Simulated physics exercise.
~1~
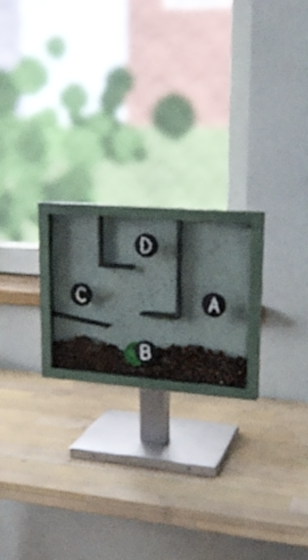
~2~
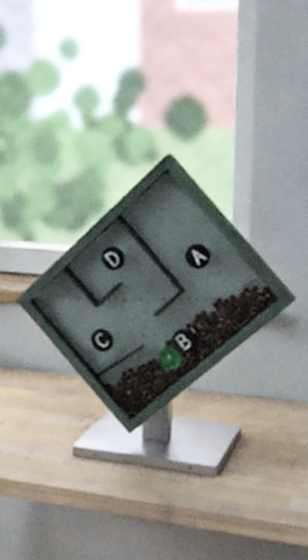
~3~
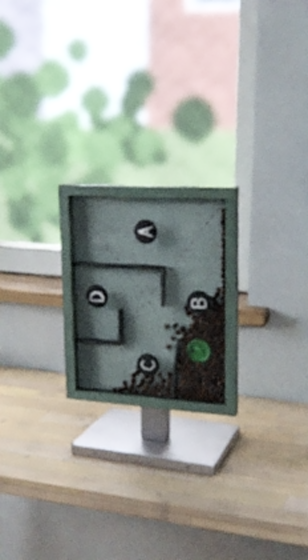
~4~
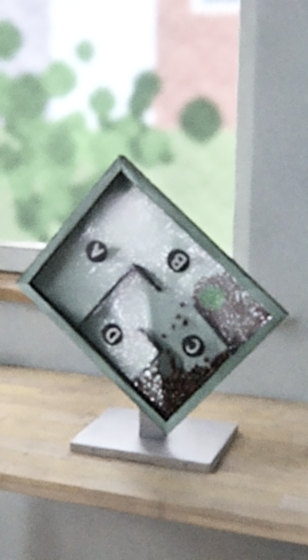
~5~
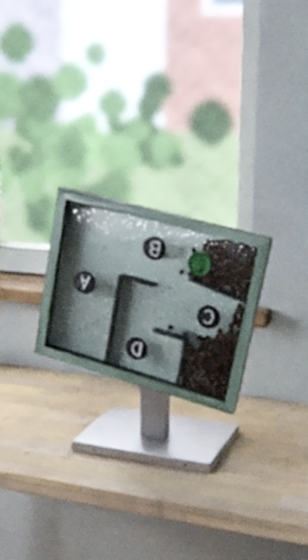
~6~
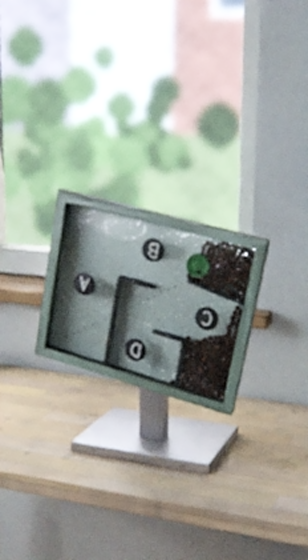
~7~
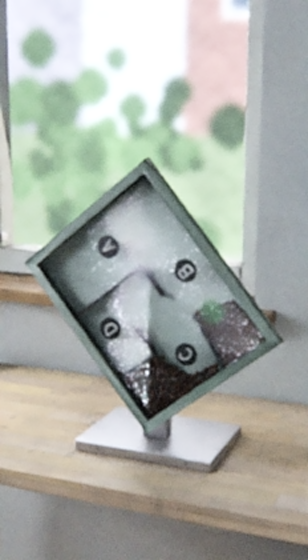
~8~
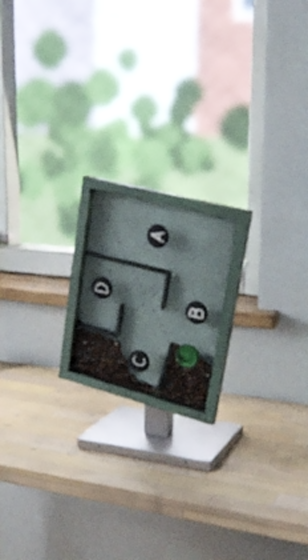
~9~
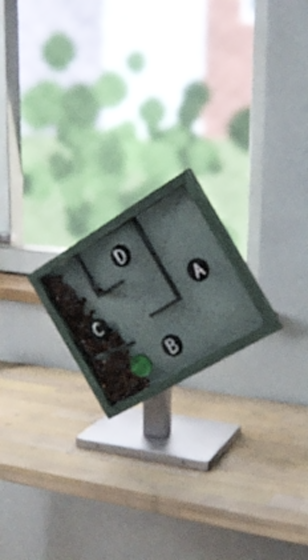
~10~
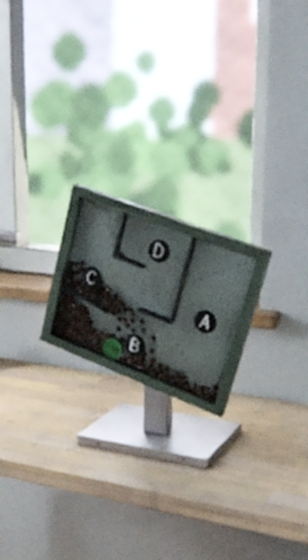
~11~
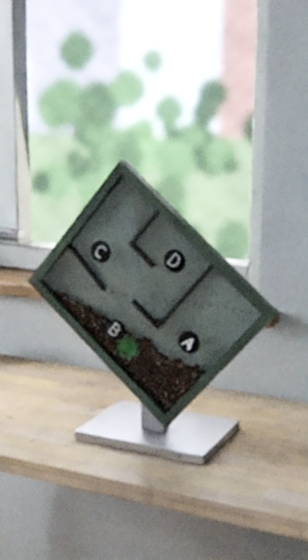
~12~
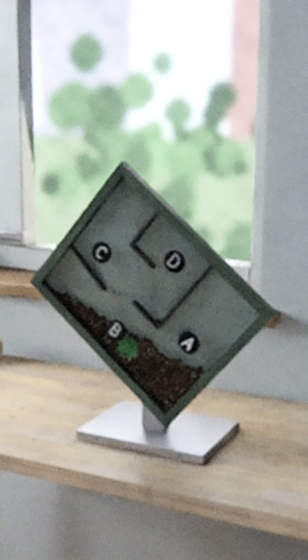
On a wooden ledge by a window, a green-framed box of dark beads turned anticlockwise on its stand until nearly upside down, paused, then swung back past level and stopped tilted clockwise, with the beads and green disc resting along the bottom by B and A.
